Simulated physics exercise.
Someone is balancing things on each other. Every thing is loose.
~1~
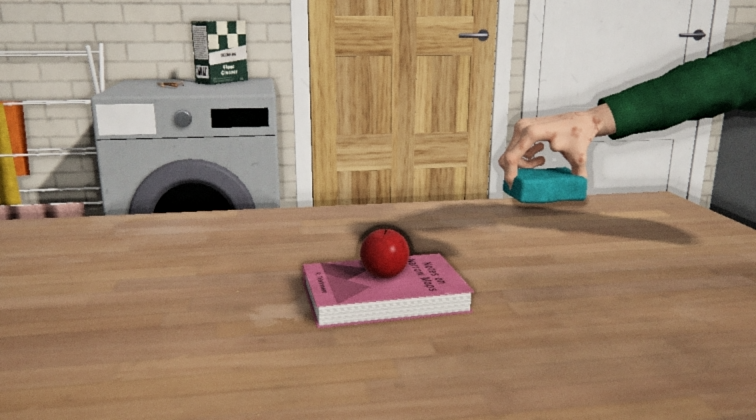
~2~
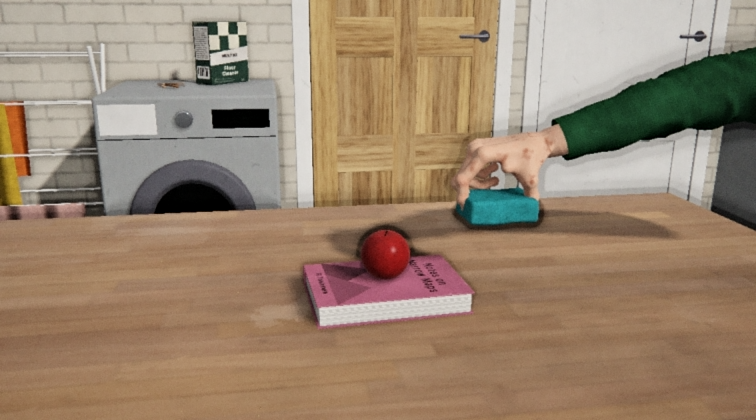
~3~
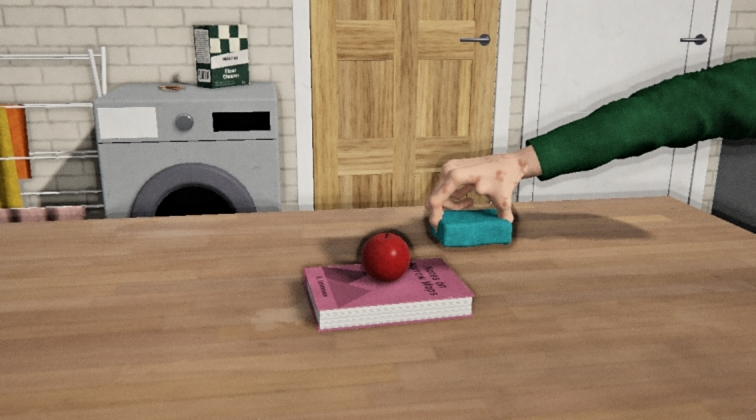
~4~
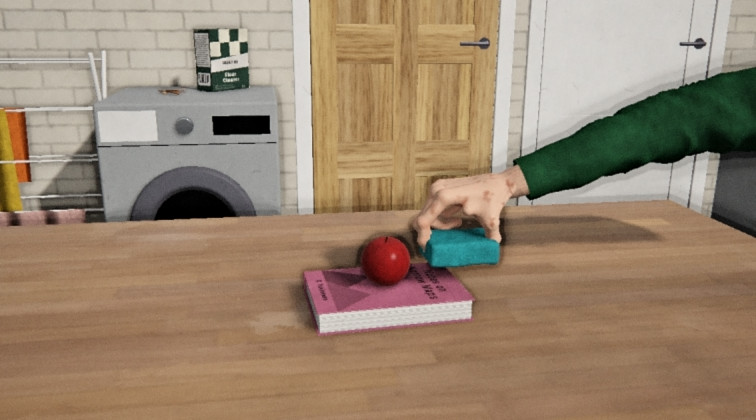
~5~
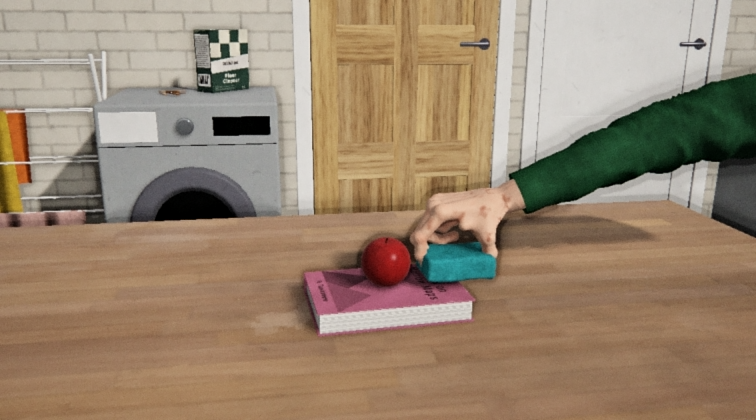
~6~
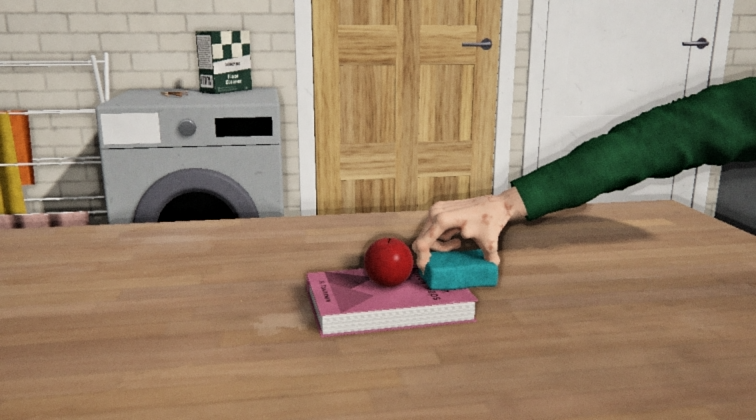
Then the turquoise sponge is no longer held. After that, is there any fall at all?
Turns out it stands firm.
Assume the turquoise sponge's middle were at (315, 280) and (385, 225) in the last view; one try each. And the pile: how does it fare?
Try one: Stable. Try two: Collapse.
Then, 1.00 s after the last picture, nothing has stirred.
Then, 2.10 s after the last picture, turquoise sponge resting near (458, 270).
At rest, all 3 in place. Seen from the same camera at the end, turquoise sponge near (458, 270). The pile holds.
